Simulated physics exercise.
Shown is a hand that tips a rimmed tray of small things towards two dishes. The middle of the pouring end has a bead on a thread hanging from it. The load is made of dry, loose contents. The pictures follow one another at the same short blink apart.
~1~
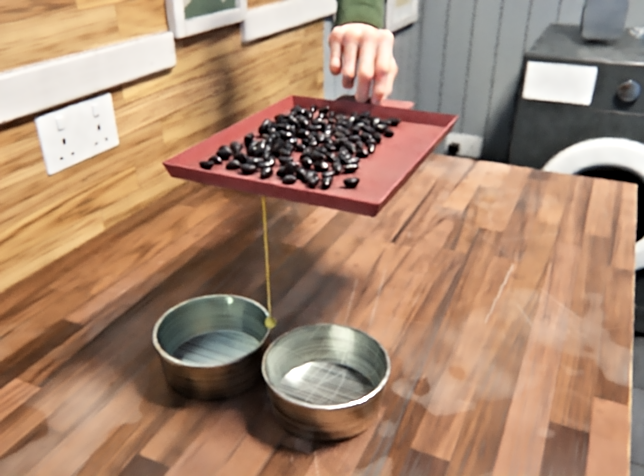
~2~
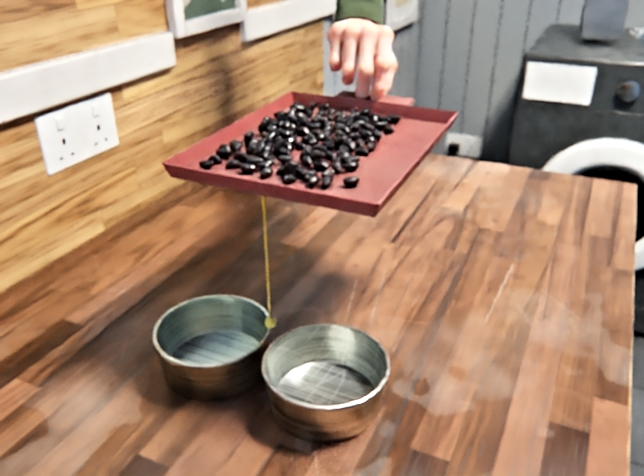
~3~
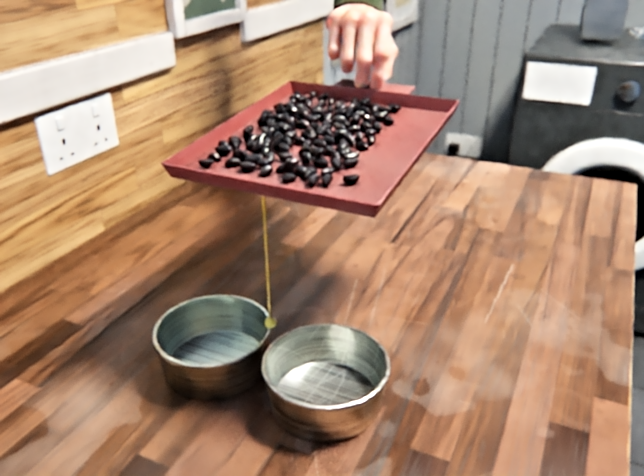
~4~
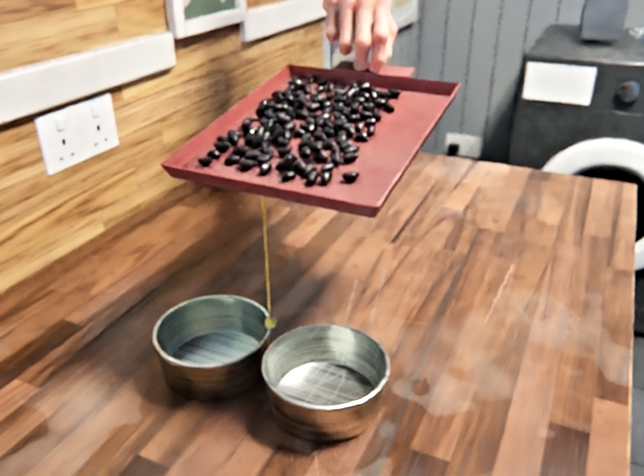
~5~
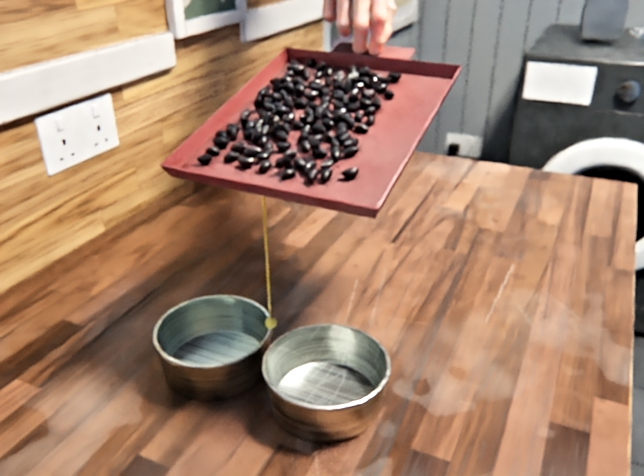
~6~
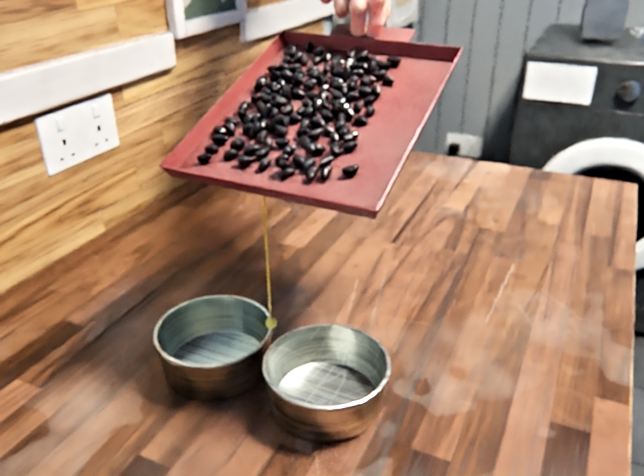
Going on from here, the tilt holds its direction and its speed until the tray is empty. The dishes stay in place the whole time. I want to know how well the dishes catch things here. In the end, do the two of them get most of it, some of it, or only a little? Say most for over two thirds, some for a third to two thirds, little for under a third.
They get some of it.
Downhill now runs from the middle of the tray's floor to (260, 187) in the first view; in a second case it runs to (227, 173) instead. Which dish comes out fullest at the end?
So the first heading gives the leftward dish, the second gives the leftward dish.
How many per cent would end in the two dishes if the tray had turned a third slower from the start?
Estimate: Some 50 %.
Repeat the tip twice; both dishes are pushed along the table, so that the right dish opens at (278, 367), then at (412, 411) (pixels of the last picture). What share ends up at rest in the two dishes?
Trial 1 around 70 percent, trial 2 around 50 percent.
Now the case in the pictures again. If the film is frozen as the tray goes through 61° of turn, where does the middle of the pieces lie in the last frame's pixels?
(257, 155).
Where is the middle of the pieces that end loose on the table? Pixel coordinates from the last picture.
Somewhere about (200, 468), I'd say.
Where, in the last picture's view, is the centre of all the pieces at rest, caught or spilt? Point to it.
Around (269, 402), give or take.
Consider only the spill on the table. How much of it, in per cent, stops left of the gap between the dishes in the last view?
Close to 80 per cent of the spill, I think.
Soon, tray tipped steeply; nearly all on the tray; a stray few in the air.
A while on, tray tipped right over; about a third on the tray; a small part in the right dish; a small part in the left dish; about a quarter outside both; about a quarter in the air.
Towards the end, tray tipped past a quarter turn; about a third in the right dish; about a quarter in the left dish; about half outside both.
Finally, tray tipped past a quarter turn; about a third in the right dish; about a quarter in the left dish; about half outside both.
